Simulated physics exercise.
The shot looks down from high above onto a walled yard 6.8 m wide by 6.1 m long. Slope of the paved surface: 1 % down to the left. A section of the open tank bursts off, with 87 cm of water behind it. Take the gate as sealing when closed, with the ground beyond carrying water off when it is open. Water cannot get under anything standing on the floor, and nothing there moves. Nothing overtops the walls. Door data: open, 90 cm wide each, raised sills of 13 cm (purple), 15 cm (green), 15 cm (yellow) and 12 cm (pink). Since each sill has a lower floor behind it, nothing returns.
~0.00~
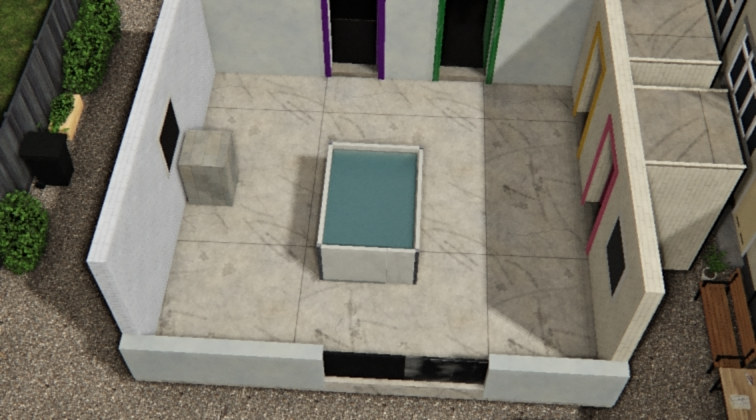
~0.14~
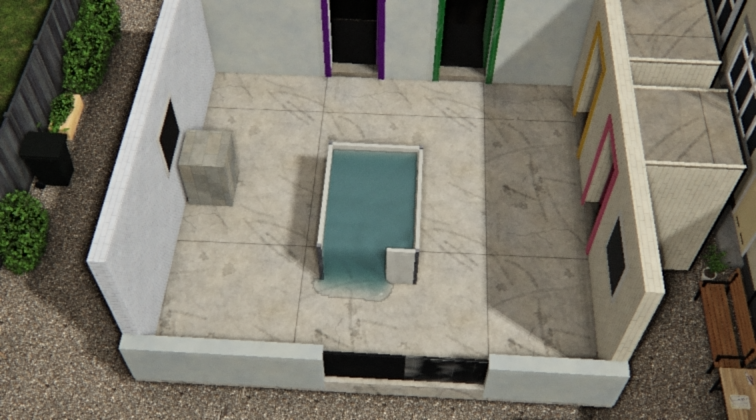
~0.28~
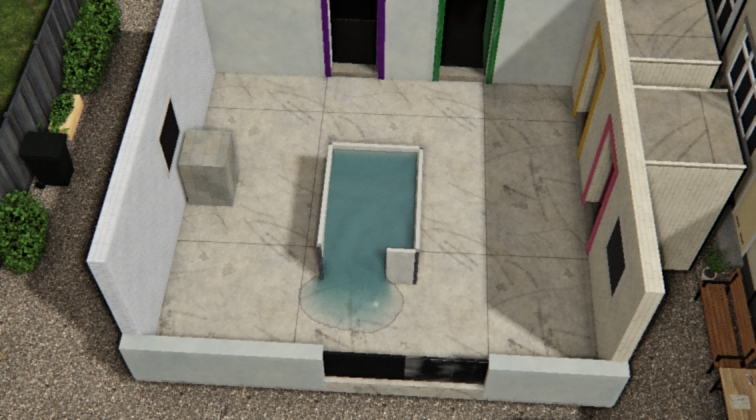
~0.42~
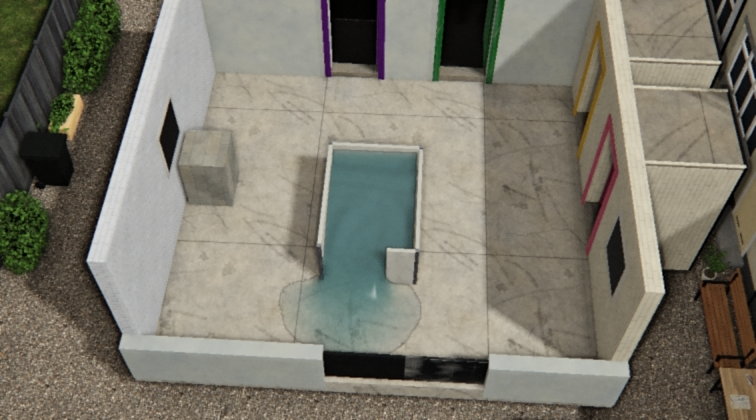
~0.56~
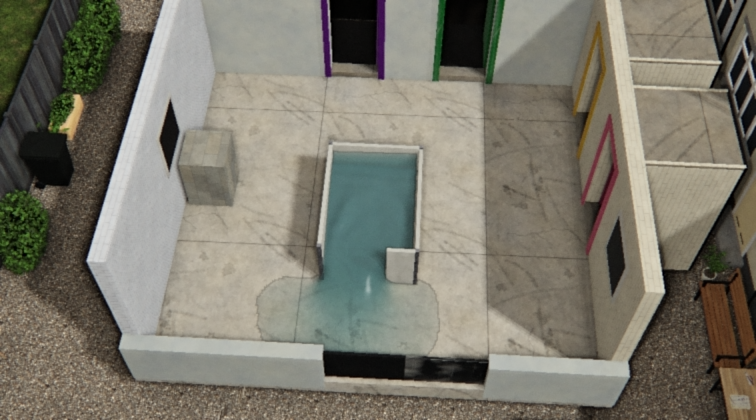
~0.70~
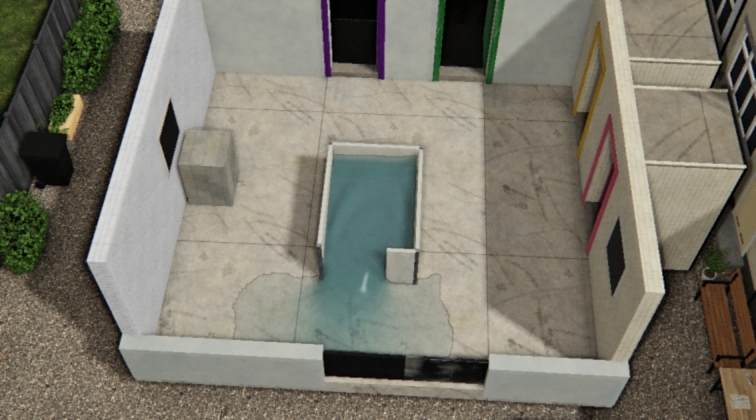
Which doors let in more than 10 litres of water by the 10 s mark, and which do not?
By then, the purple door does not, the green door does not, the yellow door does not, the pink door does not.
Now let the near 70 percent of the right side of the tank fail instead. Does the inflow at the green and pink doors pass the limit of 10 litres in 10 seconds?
Short answer, against that limit: Green is fine, pink overshoots.
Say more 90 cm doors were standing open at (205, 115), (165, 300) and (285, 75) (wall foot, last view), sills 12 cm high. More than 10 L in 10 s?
Taking them in order, the first gets too little, the second enough and the third too little.
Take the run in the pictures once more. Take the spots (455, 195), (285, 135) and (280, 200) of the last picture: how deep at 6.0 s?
Close to 2, 3 and 5 centimetres.
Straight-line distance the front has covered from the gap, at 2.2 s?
Some 4.0 m out.
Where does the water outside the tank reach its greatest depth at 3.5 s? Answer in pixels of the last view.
Close to pixel (184, 214).
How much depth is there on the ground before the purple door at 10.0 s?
I'd put it near 9.5 cm.
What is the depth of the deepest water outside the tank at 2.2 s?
45 cm or so.
After 1.4 s water covers 15 % of the floor and is deepest (50 cm) near (338, 367); purple door not reached, green door not reached, yellow door not reached, pink door not reached.
After 2.2 s water covers 30 % of the floor and is deepest (45 cm) near (151, 358); purple door not reached, green door not reached, yellow door not reached, pink door not reached.
After 3.5 s water covers 50 % of the floor and is deepest (34 cm) near (184, 214); purple door not reached, green door not reached, yellow door not reached, pink door 9 cm at the sill, 0 L in.
After 6.0 s water covers 85 % of the floor and is deepest (20 cm) near (182, 223); purple door 9 cm at the sill, 0 L in, green door 9 cm at the sill, 0 L in, yellow door 3 cm at the sill, 0 L in, pink door 5 cm at the sill, 0 L in.
After 10.0 s water covers 95 % of the floor and is deepest (14 cm) near (215, 77); purple door 10 cm at the sill, 0 L in, green door 6 cm at the sill, 0 L in, yellow door 3 cm at the sill, 0 L in, pink door 2 cm at the sill, 0 L in.
